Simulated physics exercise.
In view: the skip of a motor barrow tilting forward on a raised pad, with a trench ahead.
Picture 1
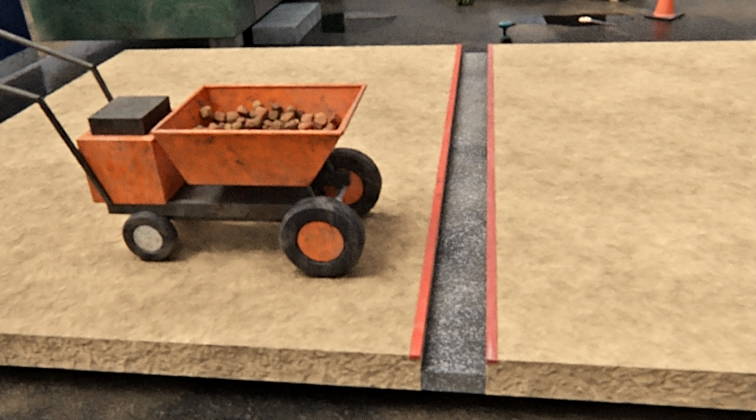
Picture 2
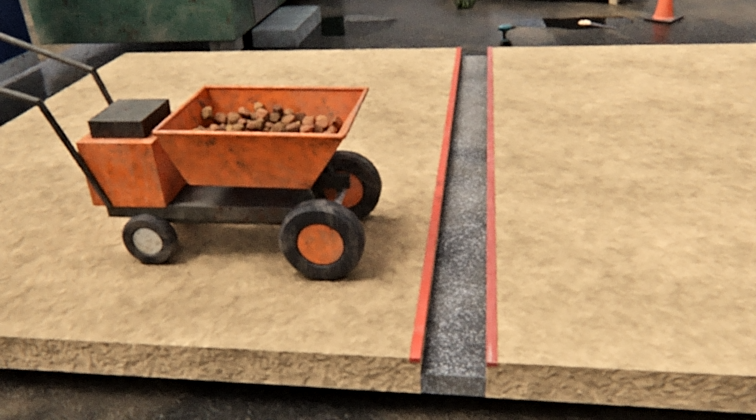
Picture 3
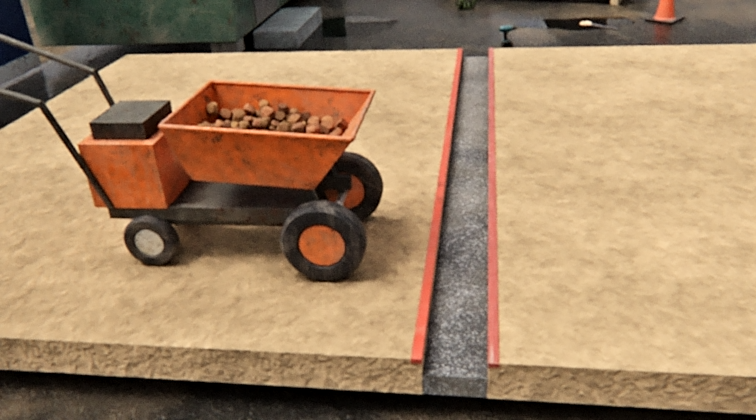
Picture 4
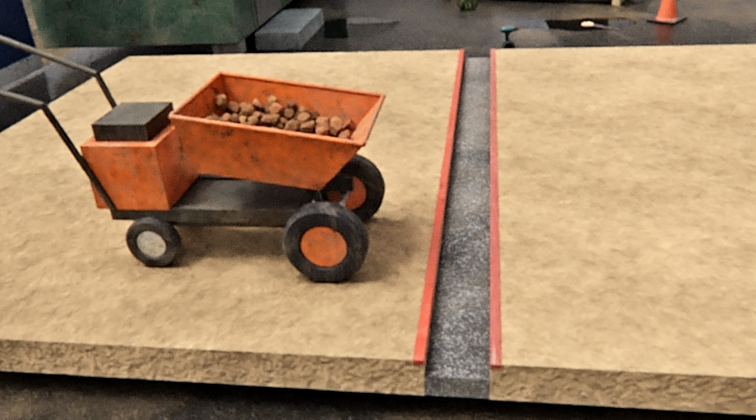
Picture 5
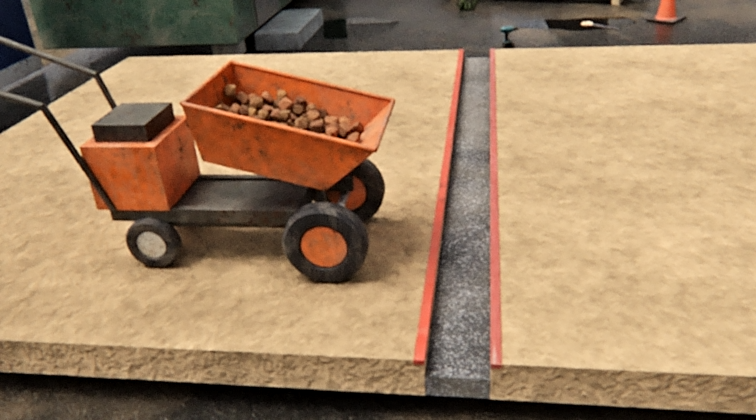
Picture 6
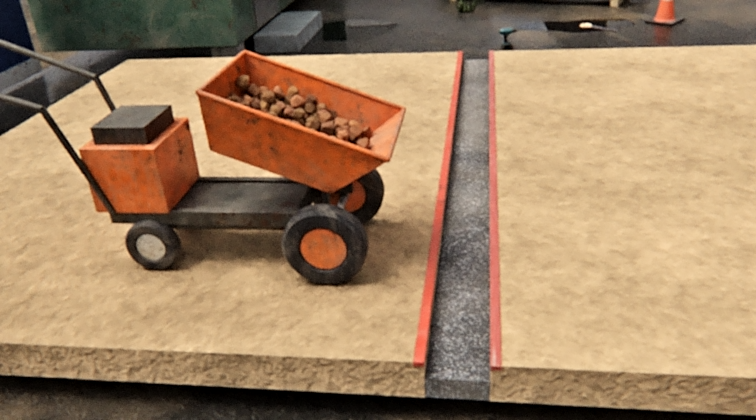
At the start, an orange motor barrow holding brown lumps sits with its skip level on a raised tan pad, left of a narrow, red-edged trench. The skip tilts forward slightly, then more clearly, its back end rising and its front lip lowering toward the right while the lumps stay inside.
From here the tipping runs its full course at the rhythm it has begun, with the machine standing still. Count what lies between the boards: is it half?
The trench ends with more than half of it.
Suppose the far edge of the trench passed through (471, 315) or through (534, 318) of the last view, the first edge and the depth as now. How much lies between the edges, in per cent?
Roughly 40 per cent, and 90 per cent.
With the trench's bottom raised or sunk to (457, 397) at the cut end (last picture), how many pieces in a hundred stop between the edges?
It comes to 70 per cent or so.
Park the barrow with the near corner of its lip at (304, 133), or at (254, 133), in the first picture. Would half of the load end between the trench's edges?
First most of it, then the smaller part.
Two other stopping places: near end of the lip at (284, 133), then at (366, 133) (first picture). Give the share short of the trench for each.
The first gives 40 %, the second 0 %.
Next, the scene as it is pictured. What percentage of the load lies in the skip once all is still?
Roughly 0 in a hundred.
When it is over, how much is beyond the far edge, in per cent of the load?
About 35 per cent.
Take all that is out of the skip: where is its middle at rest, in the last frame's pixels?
Around (482, 248).
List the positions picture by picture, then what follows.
Lip of the skip at (342, 133), level; top of the load at (258, 124), clay clods; first edge of the trench at (422, 307); far edge at (492, 310), the trench under half as wide as the skip, and shallow for its width, in the first picture.
Lip of the skip at (344, 137), tipped barely; top of the load at (260, 126), in the second picture.
Lip of the skip at (352, 140), tipped barely; top of the load at (258, 125), in the third picture.
Lip of the skip at (363, 144), tipped a little; top of the load at (243, 128), in the fourth picture.
Lip of the skip at (375, 150), tipped a little; top of the load at (245, 112), in the fifth picture.
Lip of the skip at (388, 160), tipped clearly; top of the load at (257, 106); first edge of the trench at (425, 314); far edge at (496, 316), in the sixth picture.
Soon after the last picture, skip tipped steeply; all in the skip.
A little later, skip tipped right over; most in the skip; about a quarter in or heaped over the trench; a small part beyond it; a stray few falling.
Later still, skip tipped right over; a small part in the skip; about half in or heaped over the trench; about a third beyond it.
By the end, skip tipped right over; a stray few short of the trench; about two thirds in or heaped over the trench; about a third beyond it.
